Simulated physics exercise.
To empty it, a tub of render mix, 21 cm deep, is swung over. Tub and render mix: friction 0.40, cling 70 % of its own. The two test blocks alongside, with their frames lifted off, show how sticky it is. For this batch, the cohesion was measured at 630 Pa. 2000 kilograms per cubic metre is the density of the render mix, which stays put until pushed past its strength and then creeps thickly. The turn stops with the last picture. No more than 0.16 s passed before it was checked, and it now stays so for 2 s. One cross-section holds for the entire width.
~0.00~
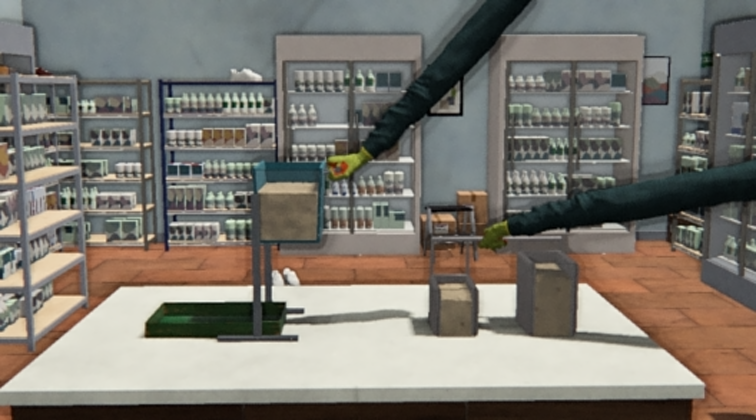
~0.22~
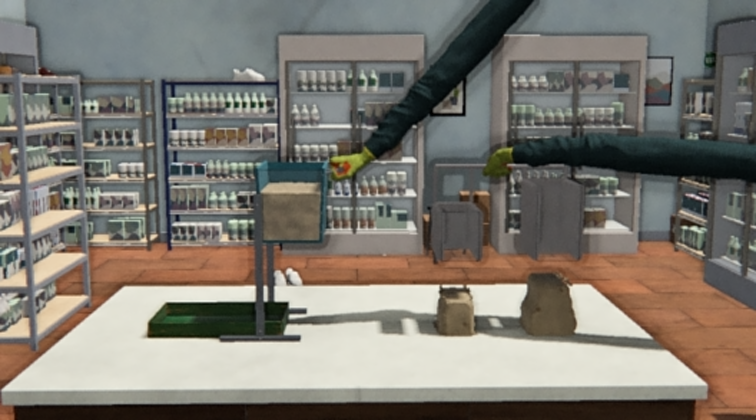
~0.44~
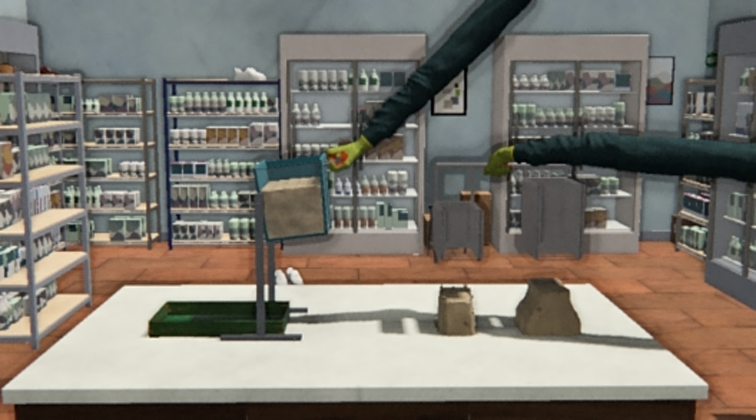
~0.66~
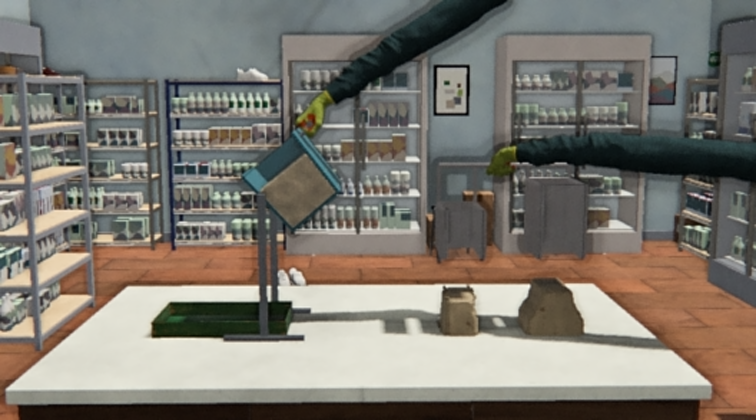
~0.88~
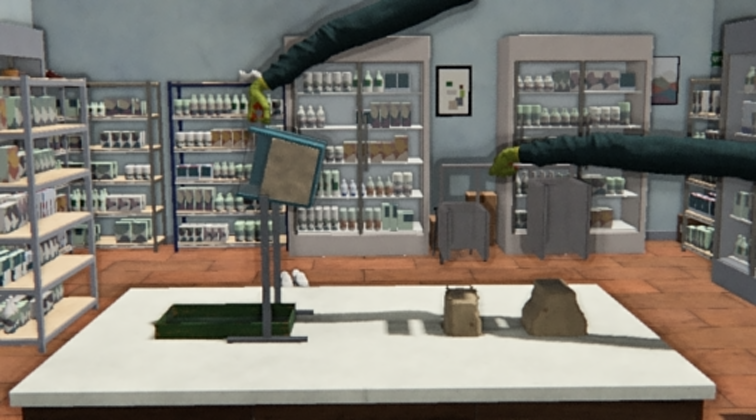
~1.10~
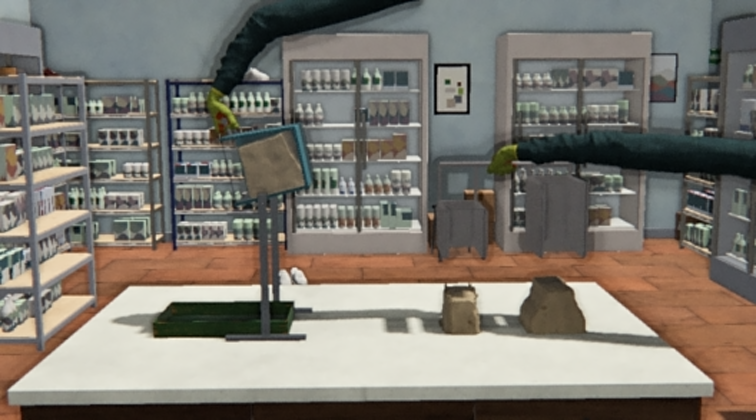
At the start, one gloved hand holds a blue tub of grey-brown mix on a stand, while another lifts metal casings off two blocks at right. The larger block slumps and widens, then the left hand swings the tub leftward onto its side above a green tray, the mix still inside.
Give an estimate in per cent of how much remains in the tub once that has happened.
49 %.
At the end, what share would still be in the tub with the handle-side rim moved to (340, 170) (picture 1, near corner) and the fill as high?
About 40 % stays in the tub.
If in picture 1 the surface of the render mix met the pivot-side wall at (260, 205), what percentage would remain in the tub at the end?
In that case, around 50 percent.
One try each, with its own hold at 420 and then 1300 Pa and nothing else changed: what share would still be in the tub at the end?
Result: 45 % for the first case, 100 % for the second.
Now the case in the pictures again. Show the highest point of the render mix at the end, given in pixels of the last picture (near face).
I'd say it peaks at roughly (279, 166) in the last picture.
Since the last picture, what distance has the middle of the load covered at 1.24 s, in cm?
Something like 4 cm, I'd say.
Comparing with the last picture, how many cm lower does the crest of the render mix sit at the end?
9 cm.
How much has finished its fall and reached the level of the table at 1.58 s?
Near 0 per cent has got down by that time.
After 1.24 s, the tub is at 101 degrees and holds 97 %.
After 1.41 s, the tub is at 101 degrees and holds 68 %.
After 1.58 s, the tub is at 101 degrees and holds 59 %.
After 1.75 s, the tub is at 101 degrees and holds 51 %.
After 3.10 s, the tub is at 101 degrees and holds 49 %.
